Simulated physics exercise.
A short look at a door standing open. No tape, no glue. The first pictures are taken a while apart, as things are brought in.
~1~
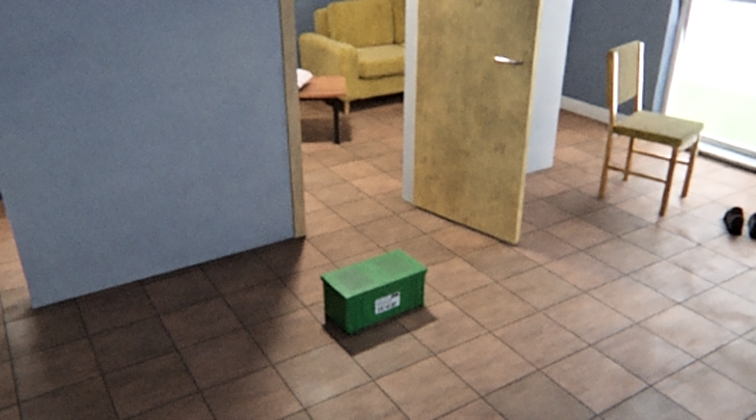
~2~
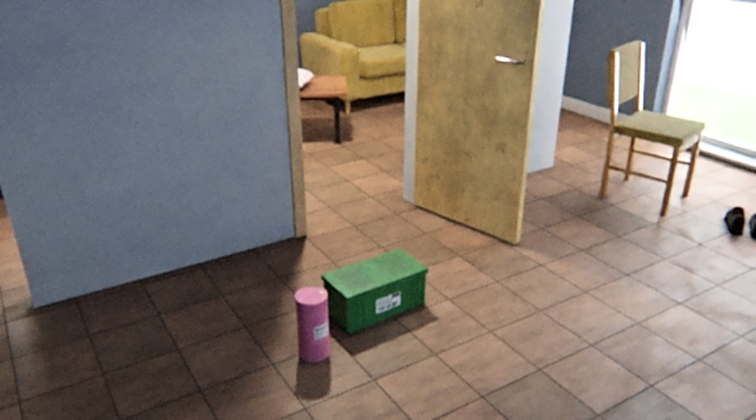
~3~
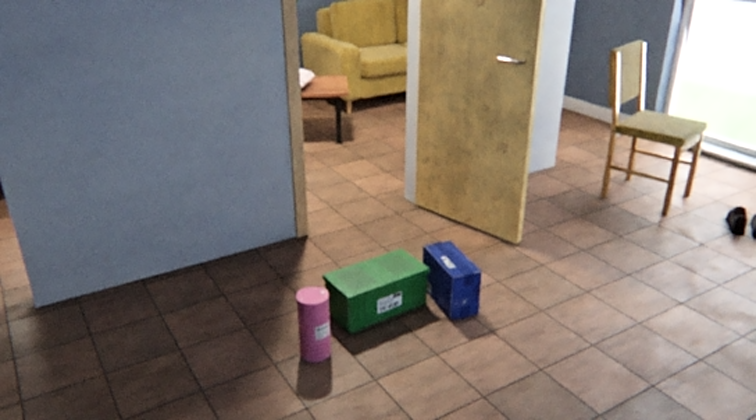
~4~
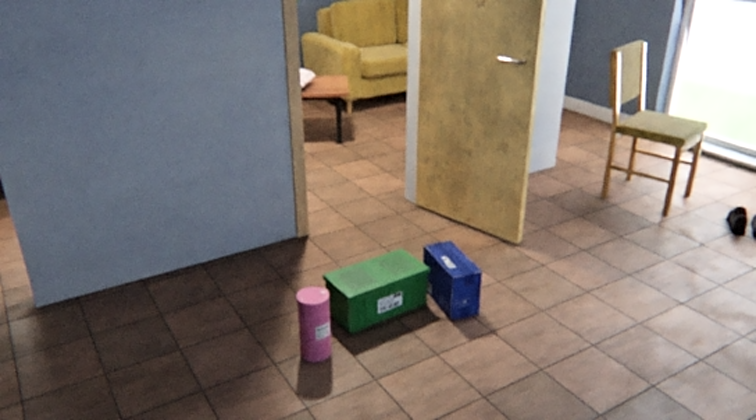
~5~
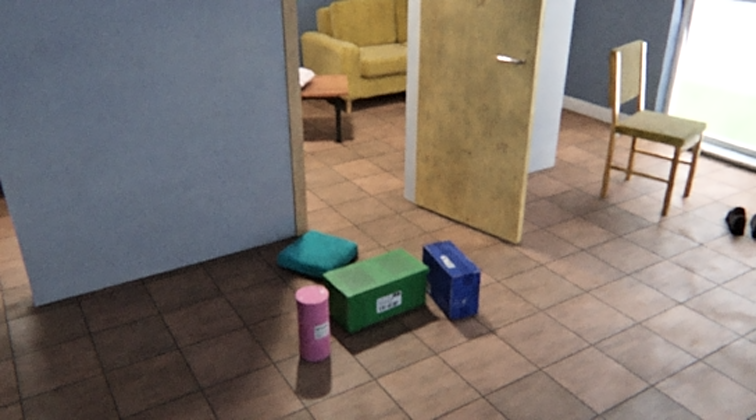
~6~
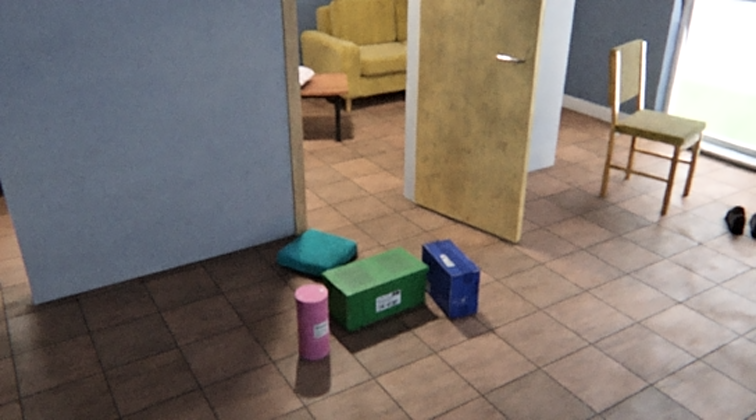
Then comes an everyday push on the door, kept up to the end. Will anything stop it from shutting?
In the end the door closes.
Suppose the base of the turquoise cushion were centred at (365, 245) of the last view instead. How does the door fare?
Then it stops short.
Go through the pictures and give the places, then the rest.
In the first frame, door wide open and still.
In the second frame, door wide open and still; green tote (375, 290).
In the third frame, door wide open and still; pink canister (314, 324); green tote (377, 290).
In the fourth frame, door wide open and still; blue parcel (451, 279); pink canister (315, 324).
In the fifth frame, door wide open and still; green tote (376, 290); blue parcel (450, 279).
In the sixth frame, door wide open and still; turquoise cushion (318, 253); pink canister (313, 322).
Then, 0.90 s on from there, door at 85°.
Then, 1.90 s on from there, door at 49°.
Then, 2.50 s on from there, door at 27°; turquoise cushion shifted a little near (310, 252).
Then, 2.90 s on from there, door at 14°; turquoise cushion shifted a little near (293, 250).
In the end, door at 0°; moved from the start, turquoise cushion; the other 3 unmoved. At the end, from the last picture's camera, turquoise cushion near (289, 250).
